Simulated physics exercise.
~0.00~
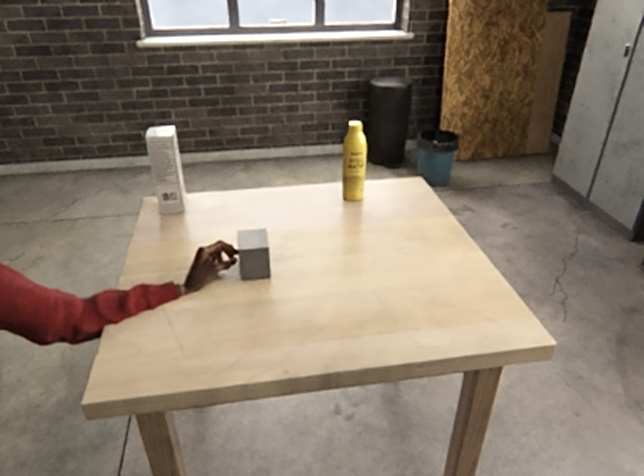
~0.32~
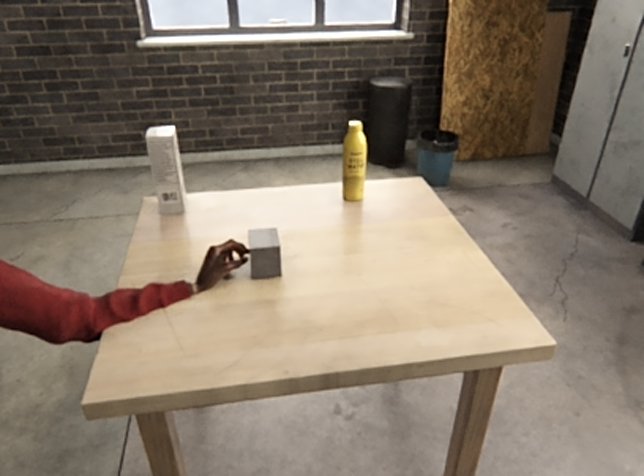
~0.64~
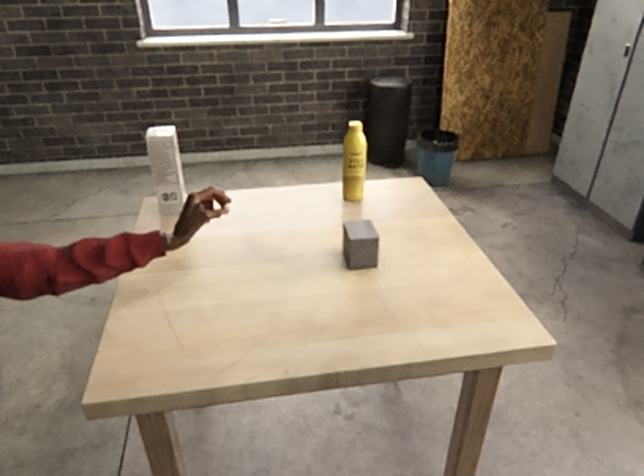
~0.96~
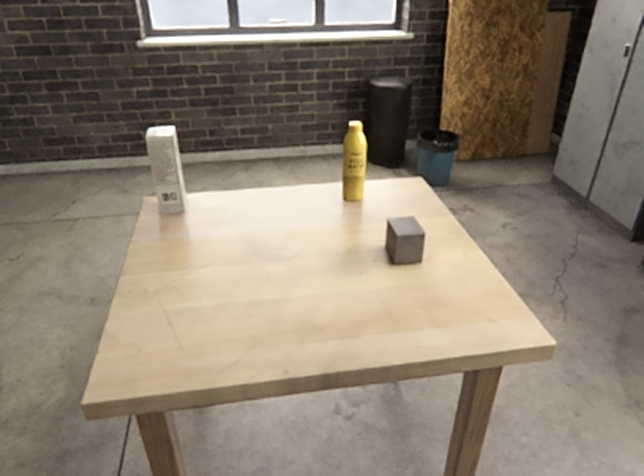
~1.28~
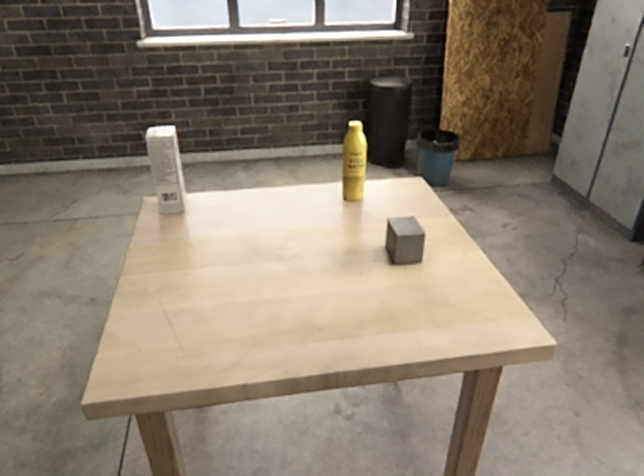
We see a hand in a red sleeve flick a grey block rightward across a wooden table, then draw back out of view as the block slides on and comes to rest upright on the tabletop, with a yellow bottle and white carton standing unmoved behind.
